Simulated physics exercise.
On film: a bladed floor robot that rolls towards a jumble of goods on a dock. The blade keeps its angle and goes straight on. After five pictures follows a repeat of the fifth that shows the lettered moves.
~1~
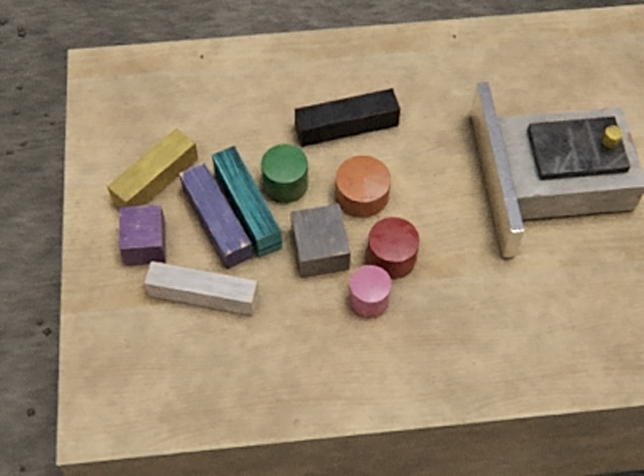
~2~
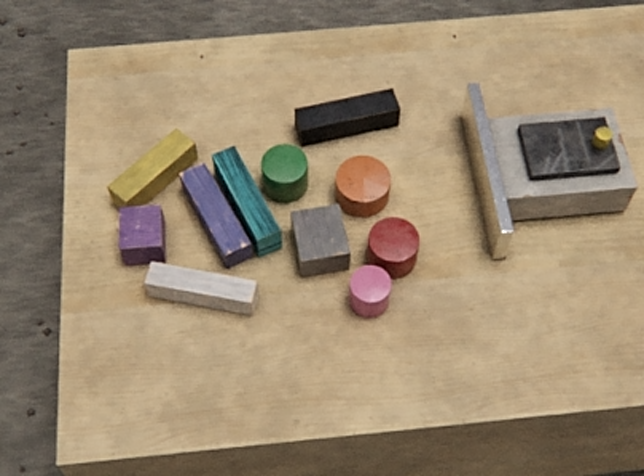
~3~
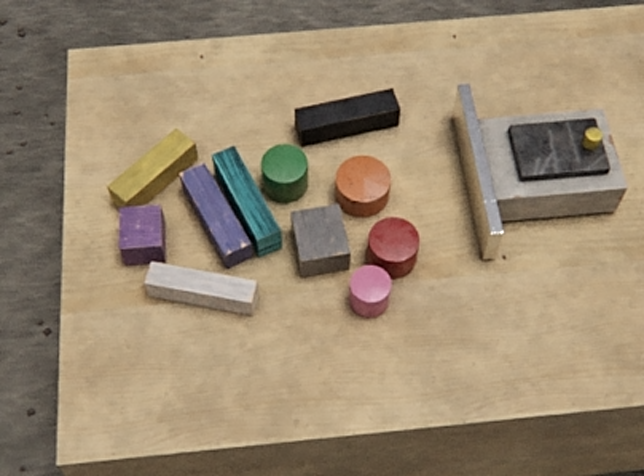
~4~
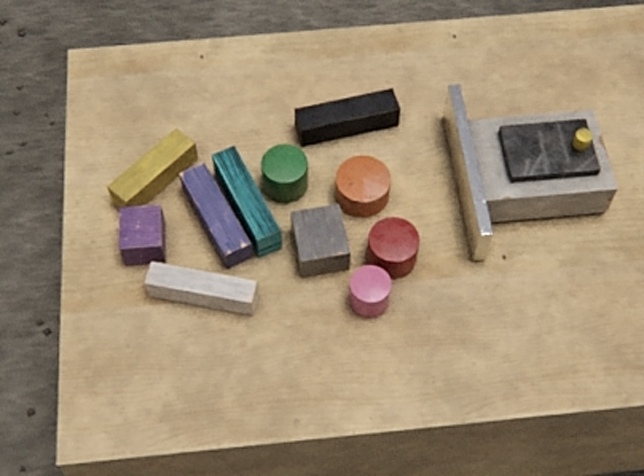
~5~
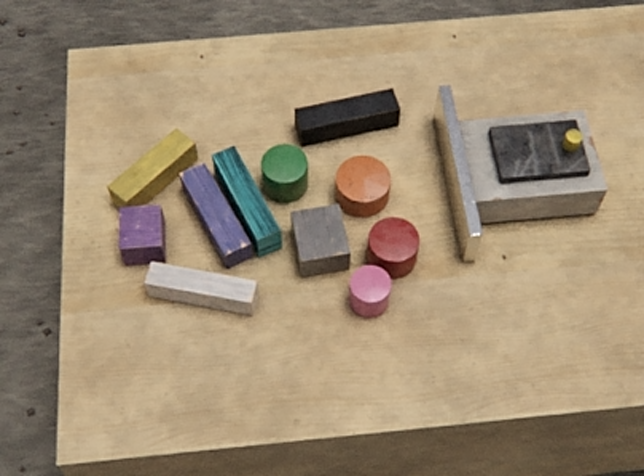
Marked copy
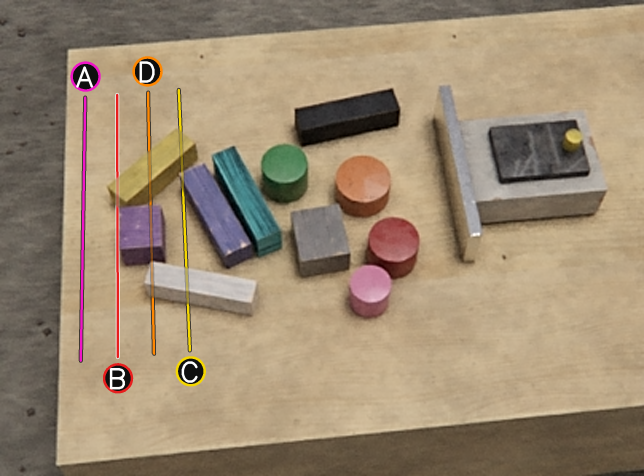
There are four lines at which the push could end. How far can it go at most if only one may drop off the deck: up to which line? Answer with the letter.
It should halt at C.
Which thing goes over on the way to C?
It is the purple crate.
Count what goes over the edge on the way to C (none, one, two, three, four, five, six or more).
In all, one.
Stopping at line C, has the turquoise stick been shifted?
Yes.
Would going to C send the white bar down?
By then, no.
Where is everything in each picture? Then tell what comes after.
The first frame shows yellow bar (154, 172); green canister (285, 174); red canister (393, 248).
The second frame shows robot (562, 148); purple crate (143, 235).
The third frame shows robot (552, 149); blue bar (216, 215).
The fourth frame shows robot (542, 150); black stick (347, 117).
The fifth frame shows robot (532, 151); orange canister (363, 186); pink canister (370, 292); yellow bar (154, 172).
On the marked copy, A at (83, 219); B at (117, 216); C at (184, 210); D at (151, 213).
Following C. Soon after the start, robot (434, 159); black stick (292, 117); red canister (338, 259).
Later, robot (336, 168); purple crate (116, 230); yellow bar (137, 169).
In the end, robot (258, 174); purple crate over the edge; yellow bar (69, 164); one fallen.
As for the rest, A drops eight; B drops five; D drops three.
